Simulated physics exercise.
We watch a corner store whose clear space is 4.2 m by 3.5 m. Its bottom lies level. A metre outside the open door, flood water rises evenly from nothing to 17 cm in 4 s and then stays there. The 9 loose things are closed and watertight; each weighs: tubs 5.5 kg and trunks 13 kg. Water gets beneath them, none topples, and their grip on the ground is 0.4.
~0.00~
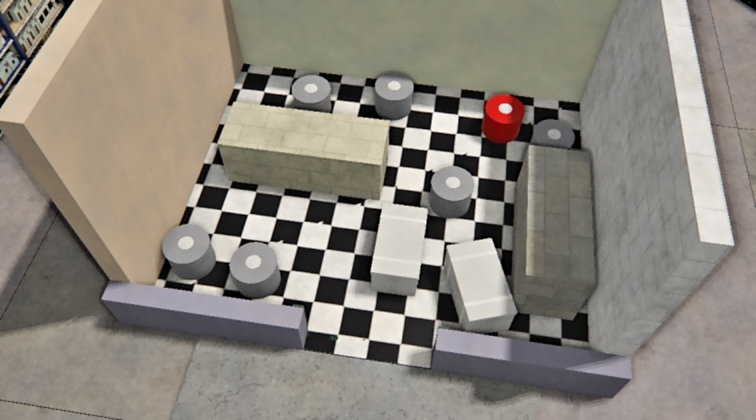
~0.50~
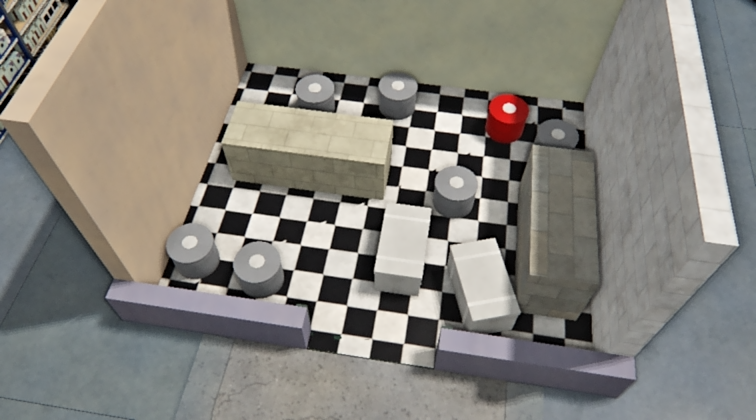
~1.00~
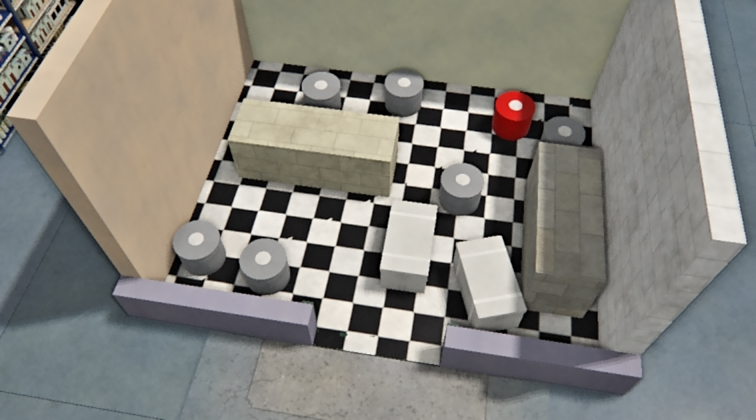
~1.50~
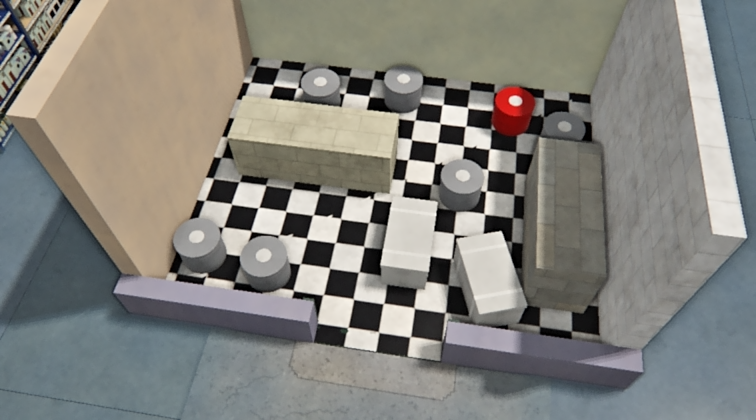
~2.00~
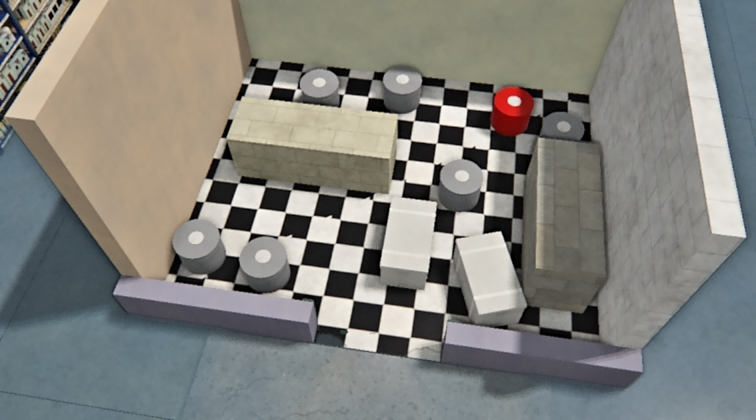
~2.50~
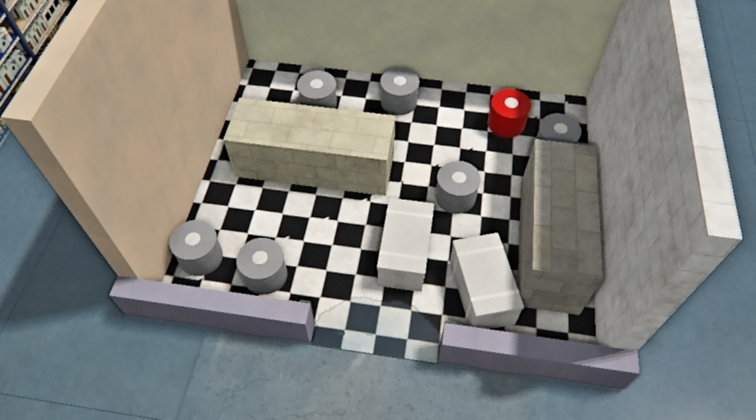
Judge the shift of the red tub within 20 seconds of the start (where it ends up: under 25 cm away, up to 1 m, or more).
The red tub moves a short way.
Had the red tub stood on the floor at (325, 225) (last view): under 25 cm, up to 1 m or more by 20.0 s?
It is nudged along.
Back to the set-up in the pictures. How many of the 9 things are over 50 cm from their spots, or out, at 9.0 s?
By then 5.
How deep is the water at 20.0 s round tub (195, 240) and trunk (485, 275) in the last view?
About 11 and 17 cm.
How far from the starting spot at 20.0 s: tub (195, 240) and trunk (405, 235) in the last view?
In that order: 100 cm, 200 cm.
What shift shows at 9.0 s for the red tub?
About 60 cm.
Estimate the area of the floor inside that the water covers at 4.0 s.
Some 2.5 m2.
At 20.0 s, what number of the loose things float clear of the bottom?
At that moment 9.
After 4.0 s the red tub is near (511, 103), 0.0 m from its start, aground; 0 afloat.
After 9.0 s the red tub is near (565, 114), 0.6 m from its start, afloat; 7 afloat.
After 16.0 s the red tub is near (572, 116), 0.7 m from its start, afloat; 9 afloat.
After 20.0 s the red tub is near (531, 134), 0.6 m from its start, afloat; 9 afloat.
